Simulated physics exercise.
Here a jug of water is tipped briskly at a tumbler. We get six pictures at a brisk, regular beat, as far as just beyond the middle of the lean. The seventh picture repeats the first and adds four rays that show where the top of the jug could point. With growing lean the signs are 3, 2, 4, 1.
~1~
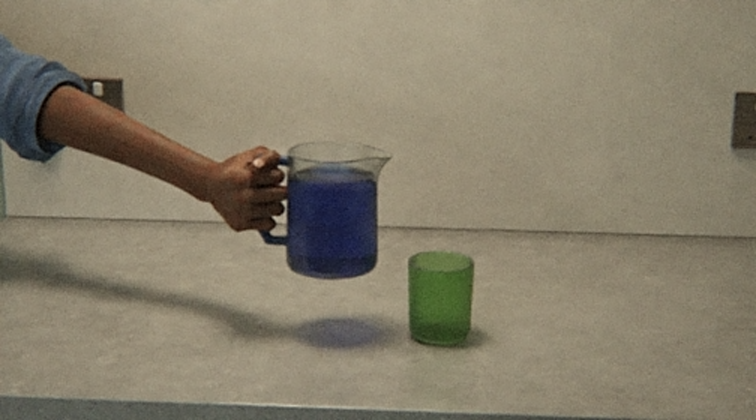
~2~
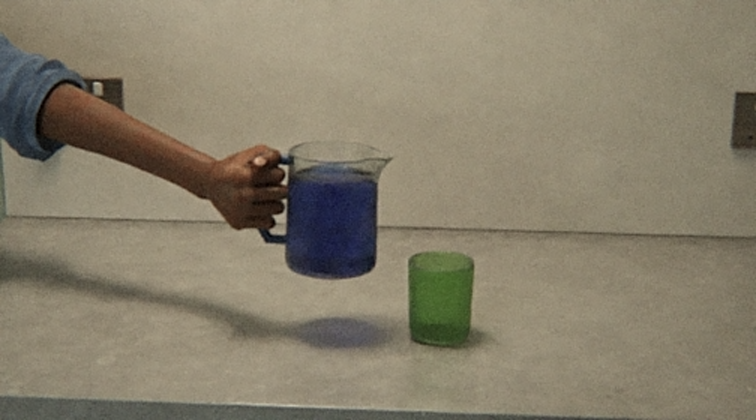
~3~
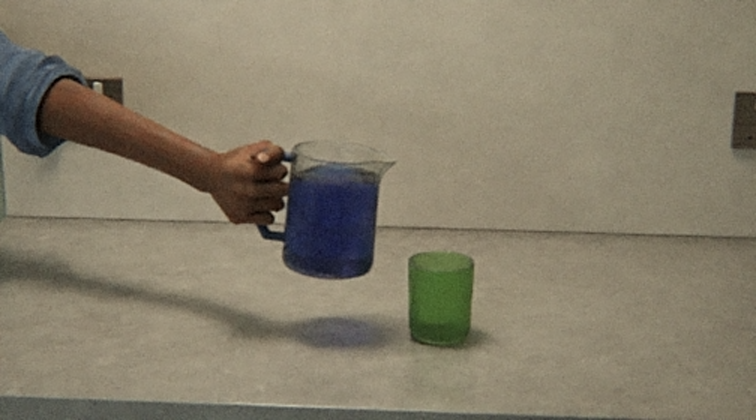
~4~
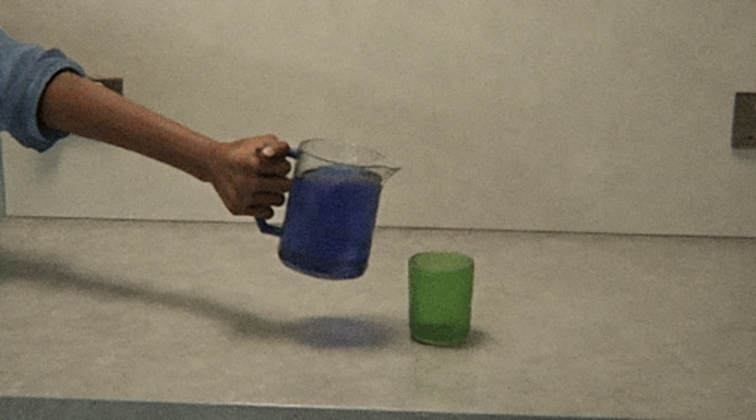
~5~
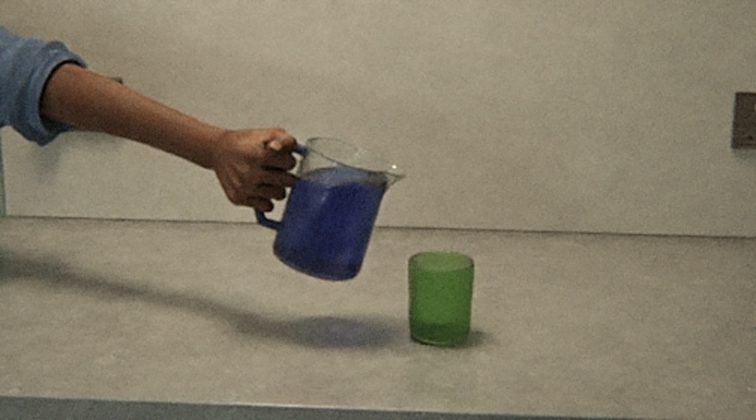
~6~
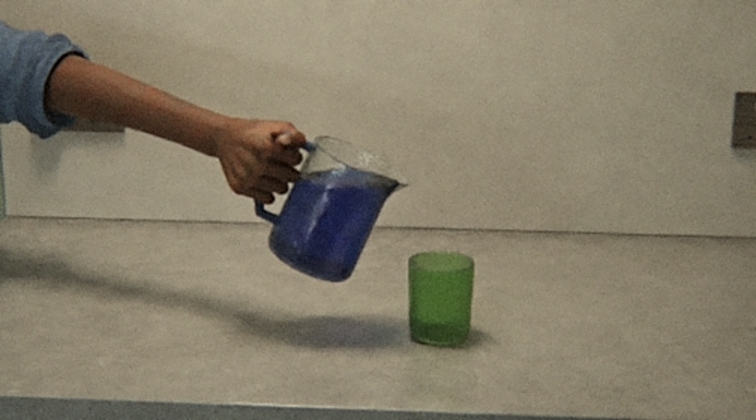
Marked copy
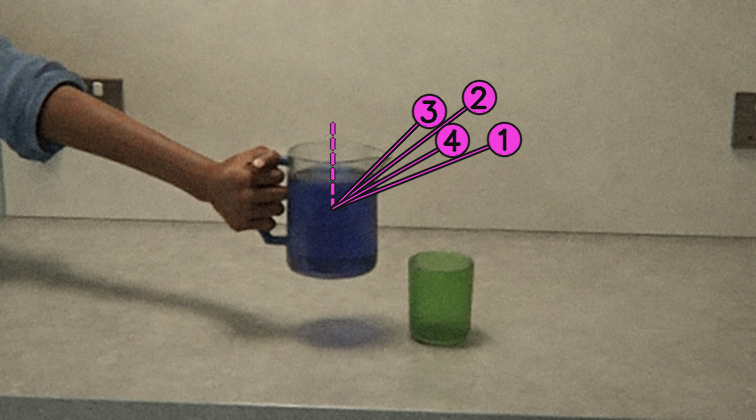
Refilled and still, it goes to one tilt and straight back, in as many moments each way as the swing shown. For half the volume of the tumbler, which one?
Best: 2.
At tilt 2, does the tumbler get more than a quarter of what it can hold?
Yes, clearly.
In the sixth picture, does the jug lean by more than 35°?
No, it does not.
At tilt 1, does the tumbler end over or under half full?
Over.
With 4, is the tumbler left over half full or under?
Over.
On the marked copy, 1 at (489, 146); 2 at (466, 107); 3 at (417, 123); 4 at (438, 149).
With 1, the tumbler ends with about 92 % of what it can hold; 4 % of the water is spilt.
With 2, the tumbler ends with about 48 % of what it can hold.
With 3, the tumbler ends with about 28 % of what it can hold.
With 4, the tumbler ends with about 72 % of what it can hold.
